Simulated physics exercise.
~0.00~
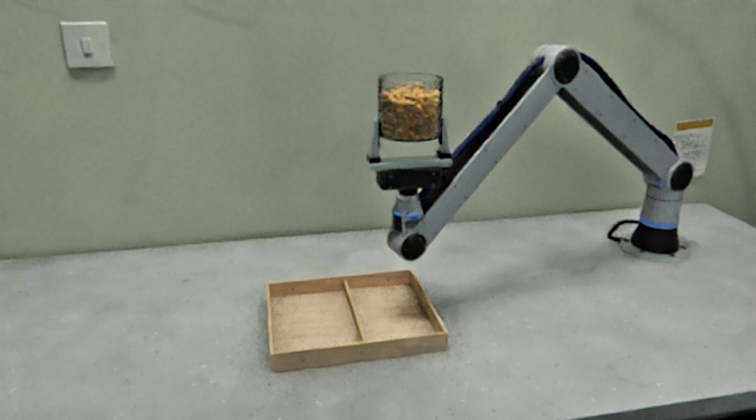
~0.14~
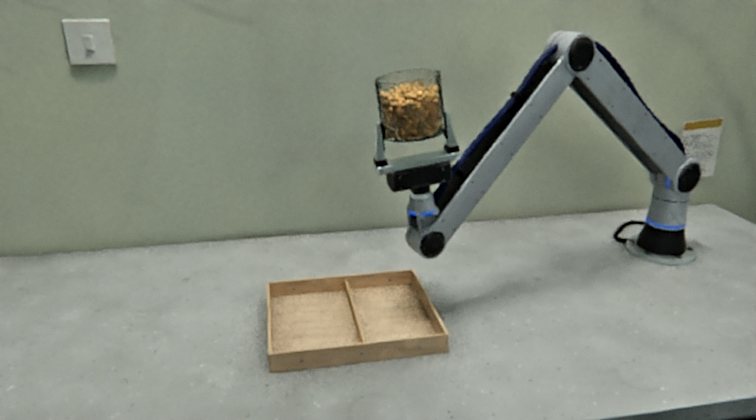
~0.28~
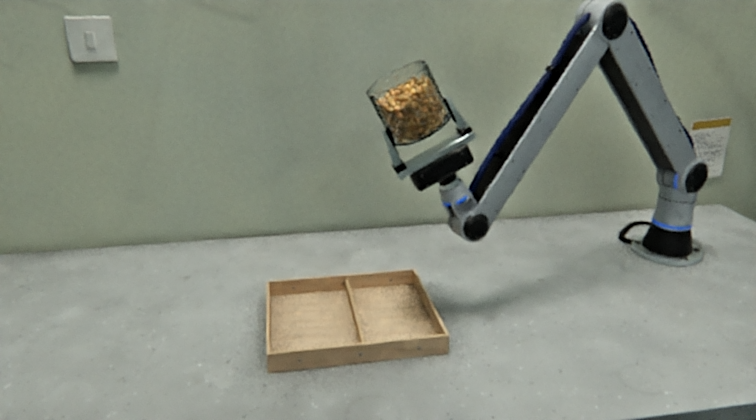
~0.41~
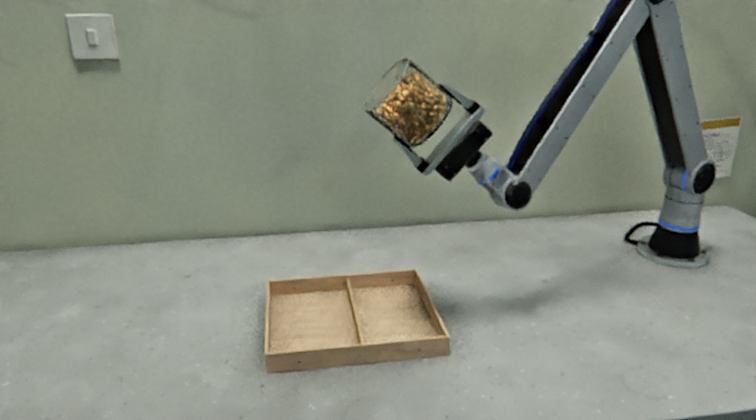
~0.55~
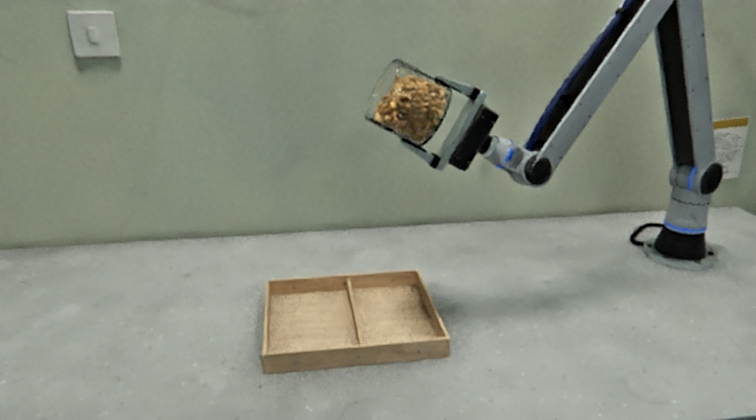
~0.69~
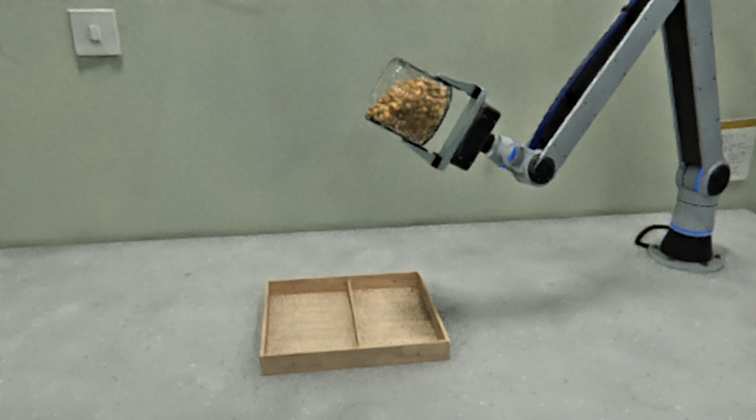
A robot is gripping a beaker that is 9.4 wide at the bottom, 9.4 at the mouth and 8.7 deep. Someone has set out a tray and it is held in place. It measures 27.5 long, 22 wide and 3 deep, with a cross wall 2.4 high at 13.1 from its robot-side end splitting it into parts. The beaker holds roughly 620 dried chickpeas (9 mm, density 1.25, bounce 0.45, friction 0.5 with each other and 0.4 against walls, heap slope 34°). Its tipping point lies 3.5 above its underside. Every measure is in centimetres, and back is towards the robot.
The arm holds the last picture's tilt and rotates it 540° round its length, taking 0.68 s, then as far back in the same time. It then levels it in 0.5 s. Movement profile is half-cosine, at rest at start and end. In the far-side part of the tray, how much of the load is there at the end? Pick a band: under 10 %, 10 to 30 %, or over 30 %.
Under 10 %.
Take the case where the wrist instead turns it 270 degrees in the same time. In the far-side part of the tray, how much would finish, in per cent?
In that case you'd get close to 5 per cent.
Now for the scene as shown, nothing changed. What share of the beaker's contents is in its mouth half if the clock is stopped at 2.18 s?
Around 35 per cent.
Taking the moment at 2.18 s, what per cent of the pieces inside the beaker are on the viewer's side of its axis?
The answer works out at some 50 percent.
After 1.43 s, tipped 62°, highest piece 40 above the table; 612 in the beaker, 3 in the far-side part, 1 on the table or floor, 5 in flight or on a rim.
After 2.18 s, tipped 53°, highest piece 40 above the table; 595 in the beaker, 16 in the far-side part, 5 on the table or floor, 2 in the robot-side part, 3 in flight or on a rim.
After 2.75 s, upright, highest piece 42 above the table; 594 in the beaker, 19 in the far-side part, 7 on the table or floor, 1 in the robot-side part.
After 3.45 s, upright, highest piece 42 above the table; 594 in the beaker, 19 in the far-side part, 7 on the table or floor, 1 in the robot-side part.
In the end, 594 in the beaker, 19 in the far-side part, 7 on the table or floor, 1 in the robot-side part. That is 3 % in the far-side part of the tray.
